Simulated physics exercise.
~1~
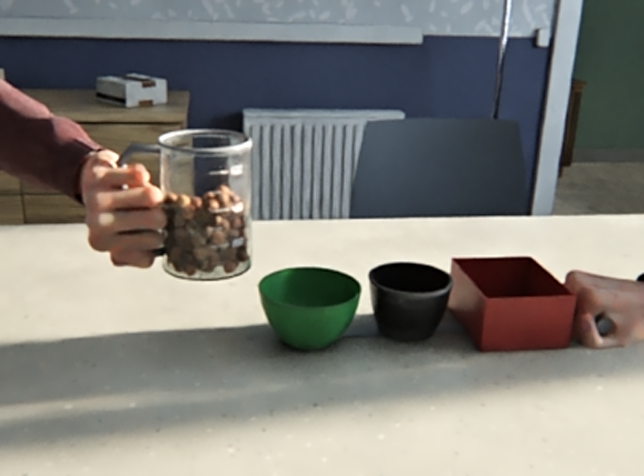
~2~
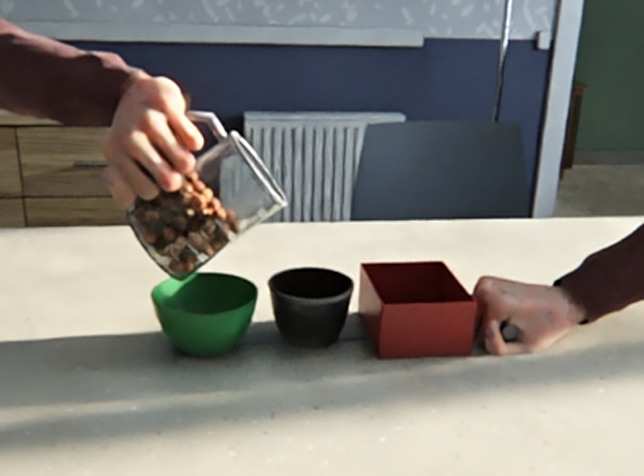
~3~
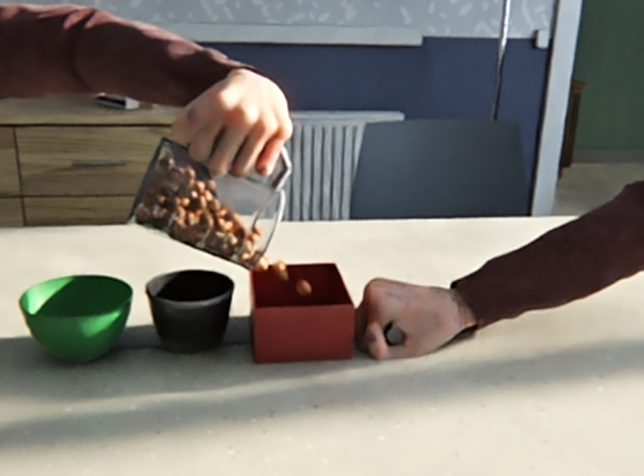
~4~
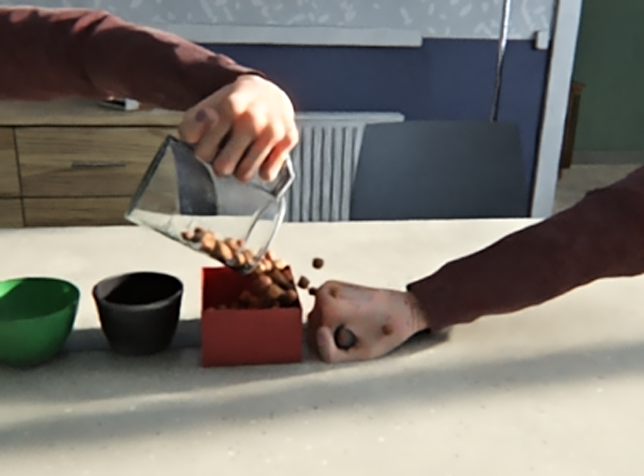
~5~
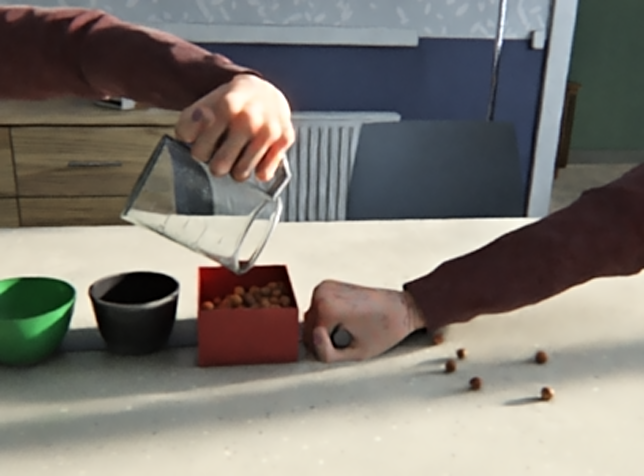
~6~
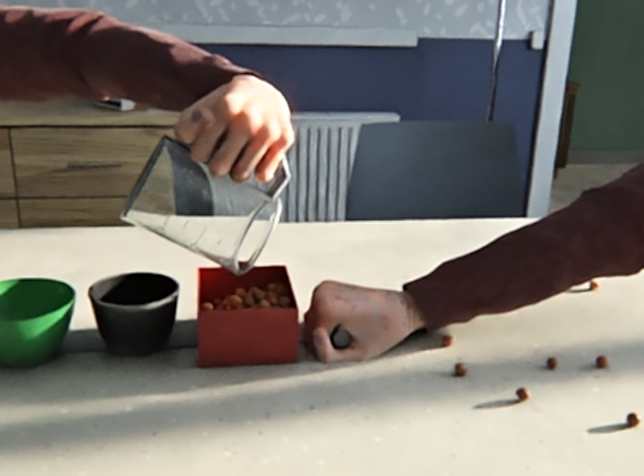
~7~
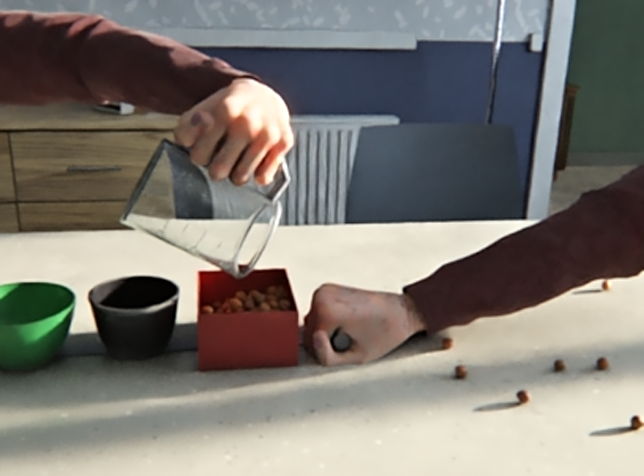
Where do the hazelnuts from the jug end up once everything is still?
Most of them end up in the red tin, with only a small share scattered outside on the table. The green bowl and the black bowl get none.
